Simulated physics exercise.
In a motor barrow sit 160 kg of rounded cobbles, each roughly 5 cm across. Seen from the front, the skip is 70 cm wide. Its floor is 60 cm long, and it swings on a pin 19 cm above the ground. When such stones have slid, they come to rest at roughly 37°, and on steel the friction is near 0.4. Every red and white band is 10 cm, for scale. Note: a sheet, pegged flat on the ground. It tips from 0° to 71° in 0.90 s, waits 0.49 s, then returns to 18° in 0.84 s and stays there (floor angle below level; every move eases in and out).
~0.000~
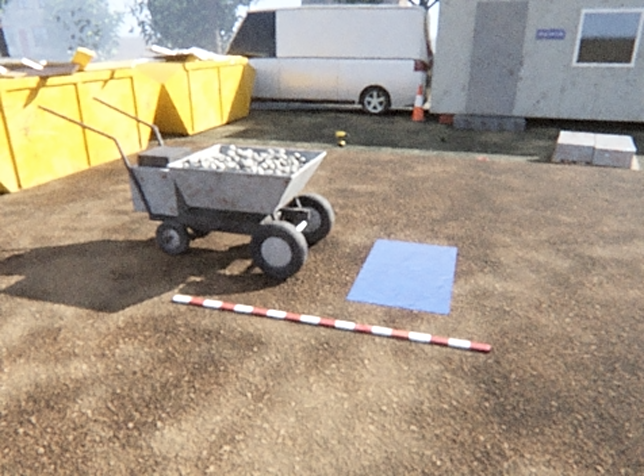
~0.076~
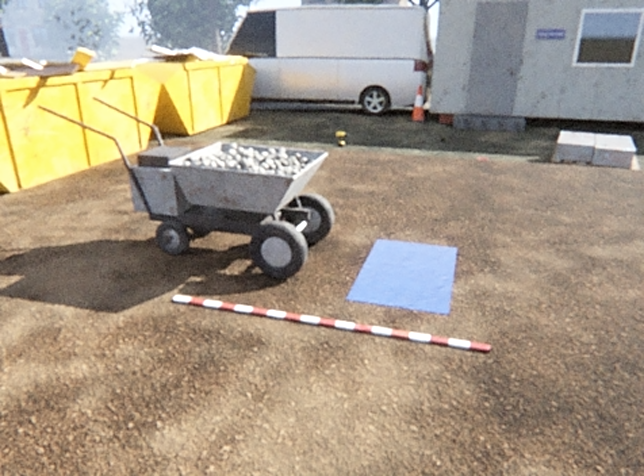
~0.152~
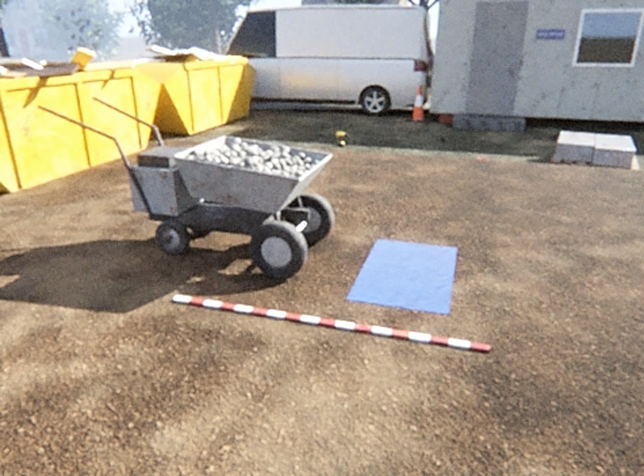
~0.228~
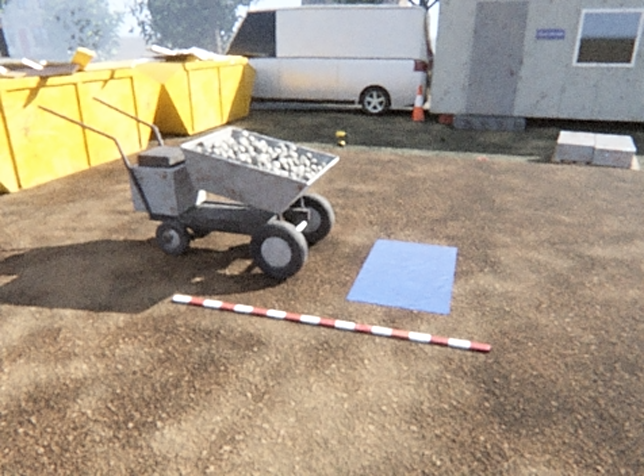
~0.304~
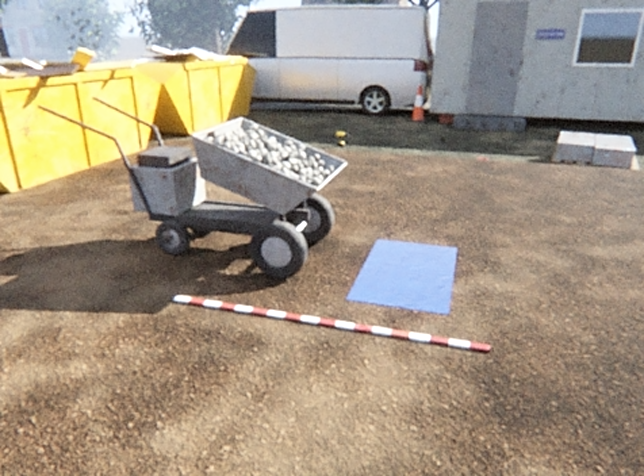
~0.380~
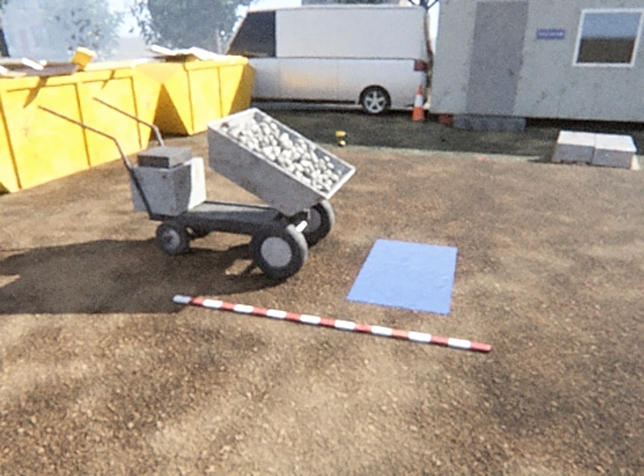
Gravel yard with yellow skips and a parked white van, a motor barrow's grey tray of rounded stones steadily tilting rightward.
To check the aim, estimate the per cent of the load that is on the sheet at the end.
I would say roughly 55 per cent of the load.
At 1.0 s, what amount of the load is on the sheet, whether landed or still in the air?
About 35%.
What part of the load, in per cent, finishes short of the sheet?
I'd say close to 5 per cent of the whole load.
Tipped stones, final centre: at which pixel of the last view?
(414, 270).
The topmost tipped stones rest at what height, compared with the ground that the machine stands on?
Top of heap: Approx. 18 cm above the machine's ground.
After 0.7 s the floor is at 60°; 100 % in the skip; the foremost stones are at (361, 213).
After 1.0 s the floor is at 71°; 62 % in the skip, 37 % on the sheet; the foremost stones are at (433, 277).
After 2.7 s the floor is at 18°; 13 % in the skip, 7 % short of the sheet, 54 % on the sheet, 26 % off the sheet elsewhere; the foremost stones are past the picture's edge.
After 4.6 s the floor is at 18°; 13 % in the skip, 7 % short of the sheet, 54 % on the sheet, 26 % off the sheet elsewhere; the foremost stones are past the picture's edge.
